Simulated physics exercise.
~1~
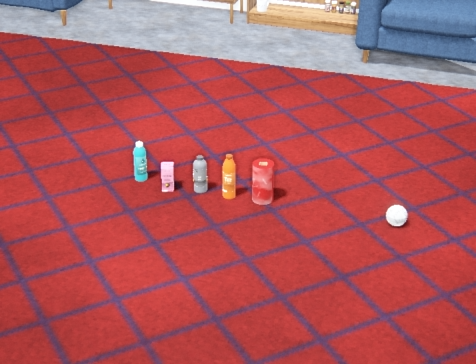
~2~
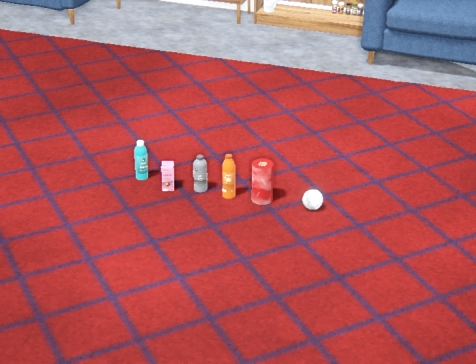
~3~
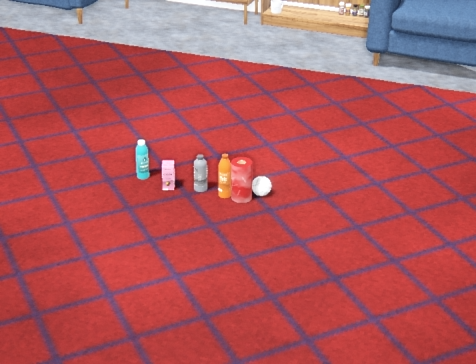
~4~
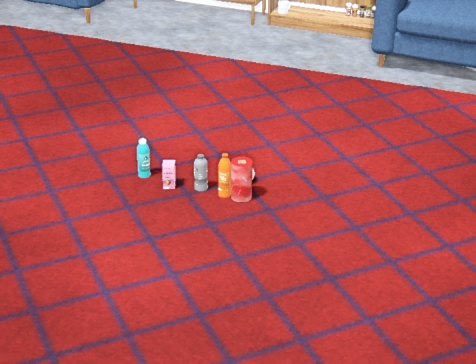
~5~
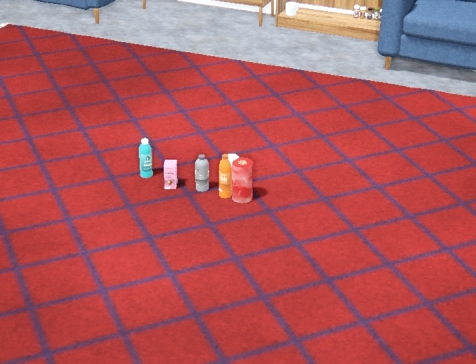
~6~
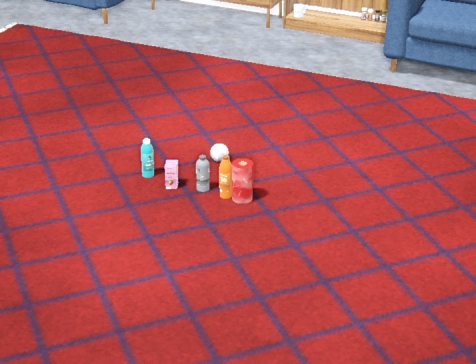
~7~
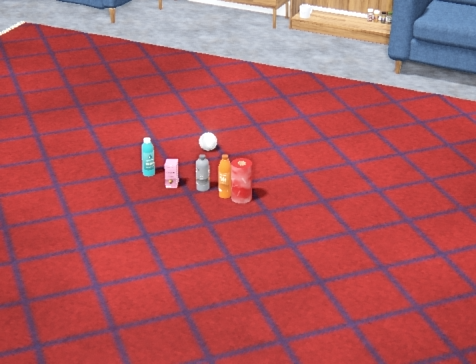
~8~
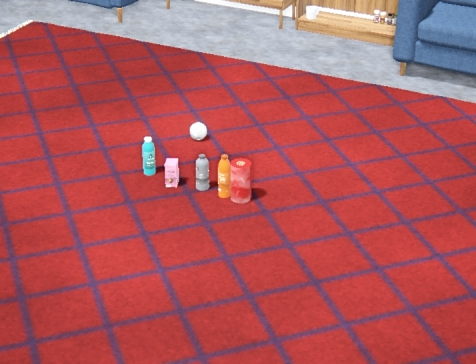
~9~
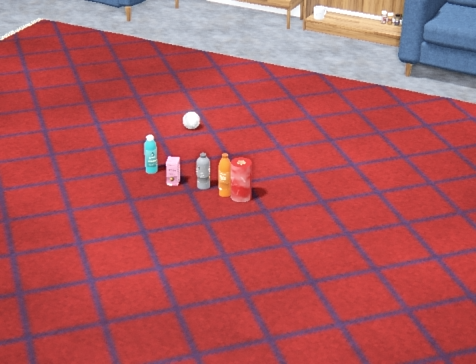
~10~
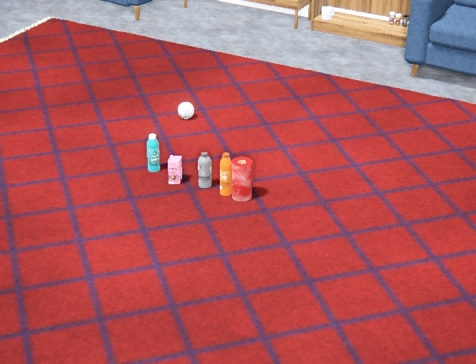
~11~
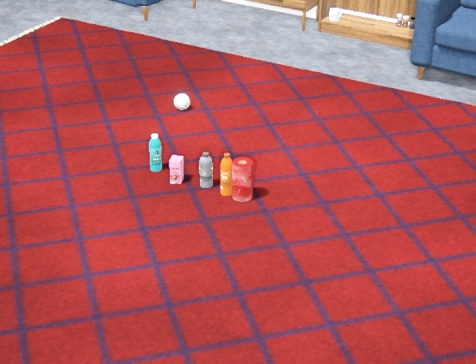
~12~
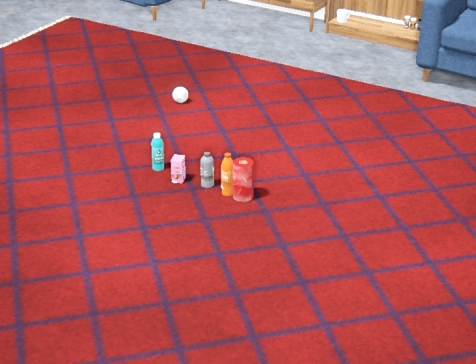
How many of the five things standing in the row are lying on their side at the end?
None of them are lying down. The red roll shifts a little to the left, but all five things are still upright at the end.
We see a white ball roll left across a red checked carpet toward a row of five upright containers, bump the red roll at the right end slightly left, pass behind it and roll away toward the back, leaving all five standing.
